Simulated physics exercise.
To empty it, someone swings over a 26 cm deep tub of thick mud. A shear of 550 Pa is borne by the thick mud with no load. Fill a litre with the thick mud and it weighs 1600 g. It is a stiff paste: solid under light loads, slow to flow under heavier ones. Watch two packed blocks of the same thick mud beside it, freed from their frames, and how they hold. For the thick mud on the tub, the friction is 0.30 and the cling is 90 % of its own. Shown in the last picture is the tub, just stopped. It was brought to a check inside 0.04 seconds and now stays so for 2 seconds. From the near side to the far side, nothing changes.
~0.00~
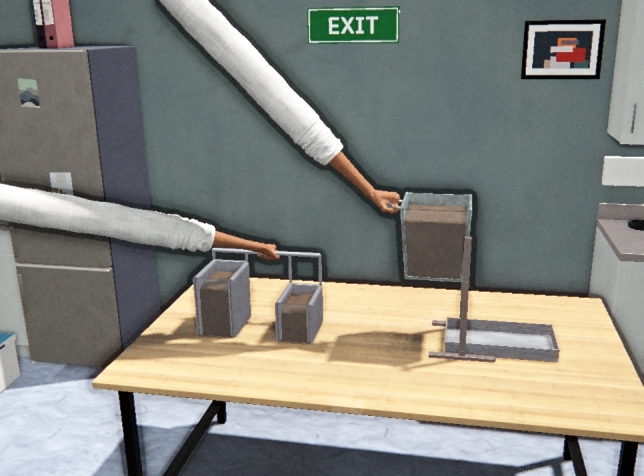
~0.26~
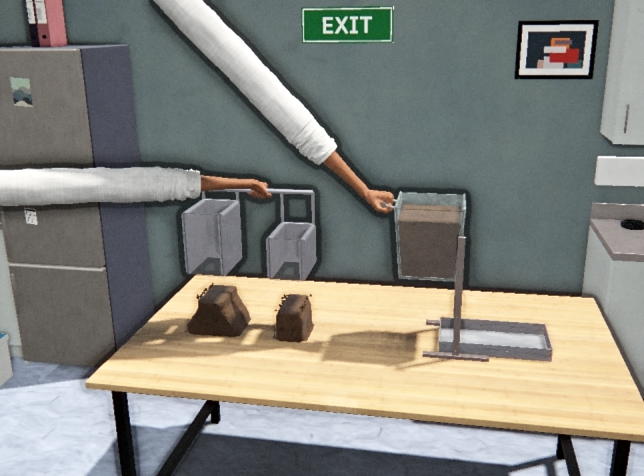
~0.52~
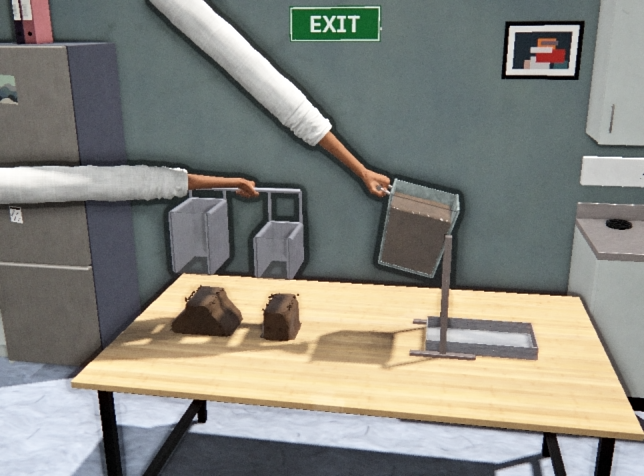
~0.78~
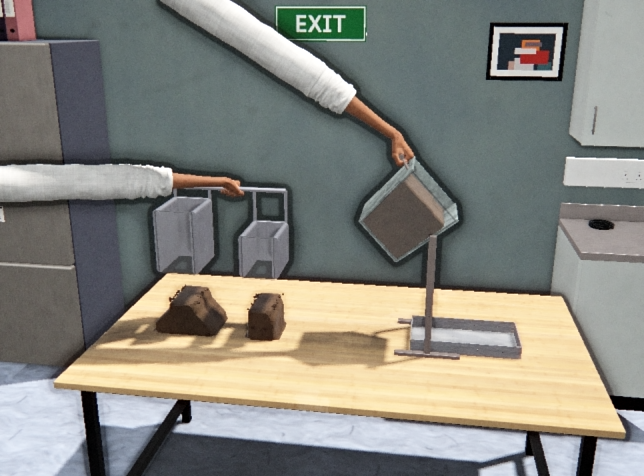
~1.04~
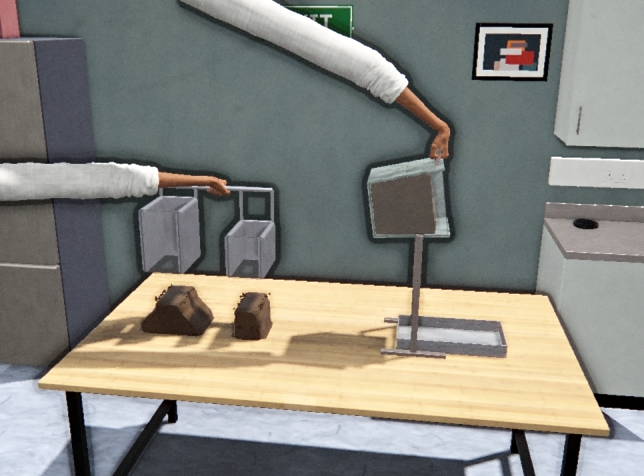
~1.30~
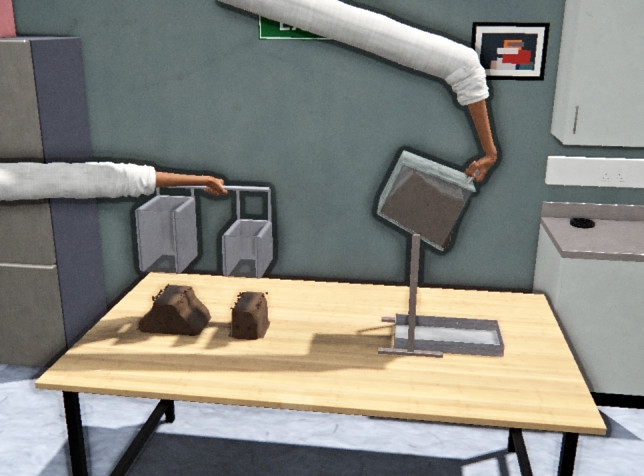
The footage shows a hand lifting two linked moulds off brown mud blocks on a table, the left block slumping more, before another hand turns a clear tub of mud clockwise on its stand, well past sideways, mud still inside.
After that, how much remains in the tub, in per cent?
Roughly 0 per cent remains in the tub.
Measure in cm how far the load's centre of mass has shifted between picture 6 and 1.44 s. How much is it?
About 11 cm.
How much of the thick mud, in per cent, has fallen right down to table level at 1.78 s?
About 75 %.
After 1.44 s, the tub is at 114 degrees and holds 59 %.
After 1.61 s, the tub is at 114 degrees and holds 17 %.
After 1.78 s, the tub is at 114 degrees and holds 0 %.
After 1.95 s, the tub is at 114 degrees and holds 0 %.
After 3.30 s, at the end, the tub is at 114 degrees and holds 0 %.
